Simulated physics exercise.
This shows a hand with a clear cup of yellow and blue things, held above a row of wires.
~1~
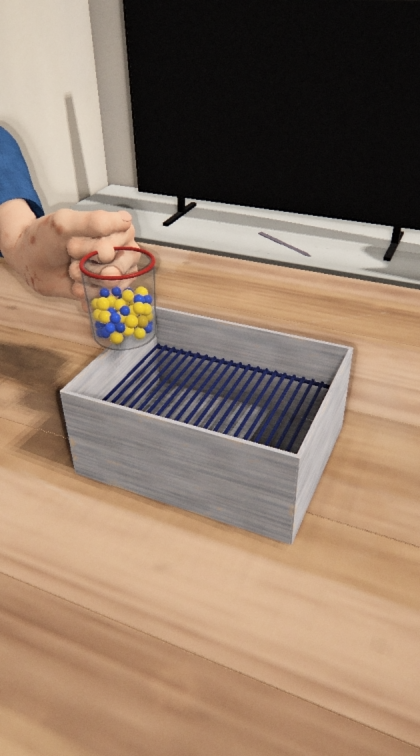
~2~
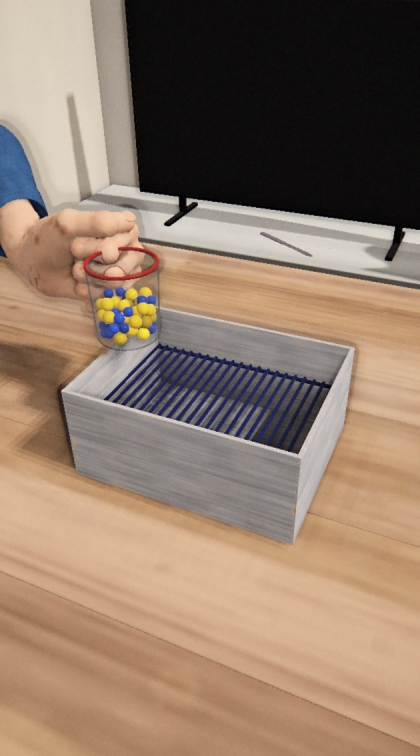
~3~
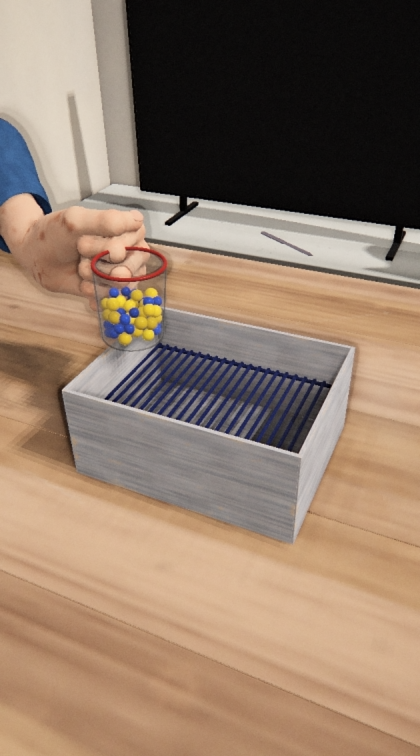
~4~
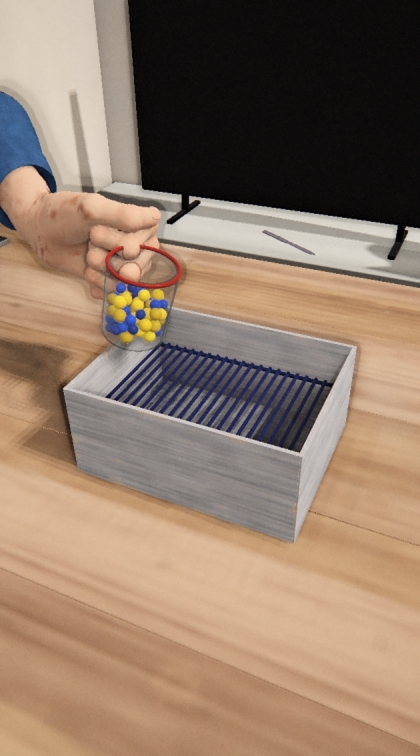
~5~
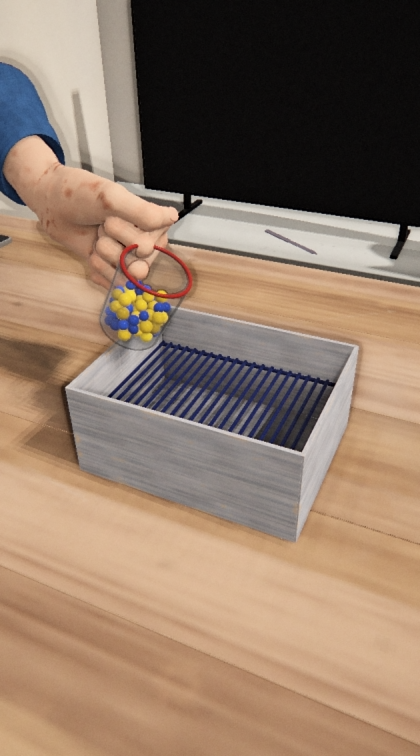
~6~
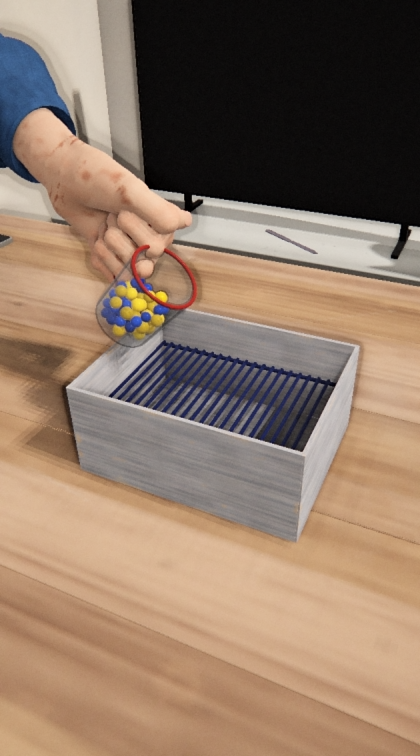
On a wooden table, a hand held a clear, red-rimmed cup of yellow and blue balls above a gray box with dark wires across it, then gradually tilted the cup toward the right.
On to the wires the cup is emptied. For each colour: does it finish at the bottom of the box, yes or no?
Yellow pieces: No; blue pieces: No.
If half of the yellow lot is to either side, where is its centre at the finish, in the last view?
Close to (214, 392).
Then, 0.45 s after the last picture, yellow ones, all in the cup; blue ones, all in the cup.
Then, 0.84 s after the last picture, yellow ones, about half in the cup, about half on or over the wires; blue ones, about two thirds in the cup, about a third on or over the wires.
Then, 1.17 s after the last picture, yellow ones, all on or over the wires; blue ones, all on or over the wires.
At rest, yellow ones, all on the wires, none under the rack; blue ones, all on the wires, none under the rack.
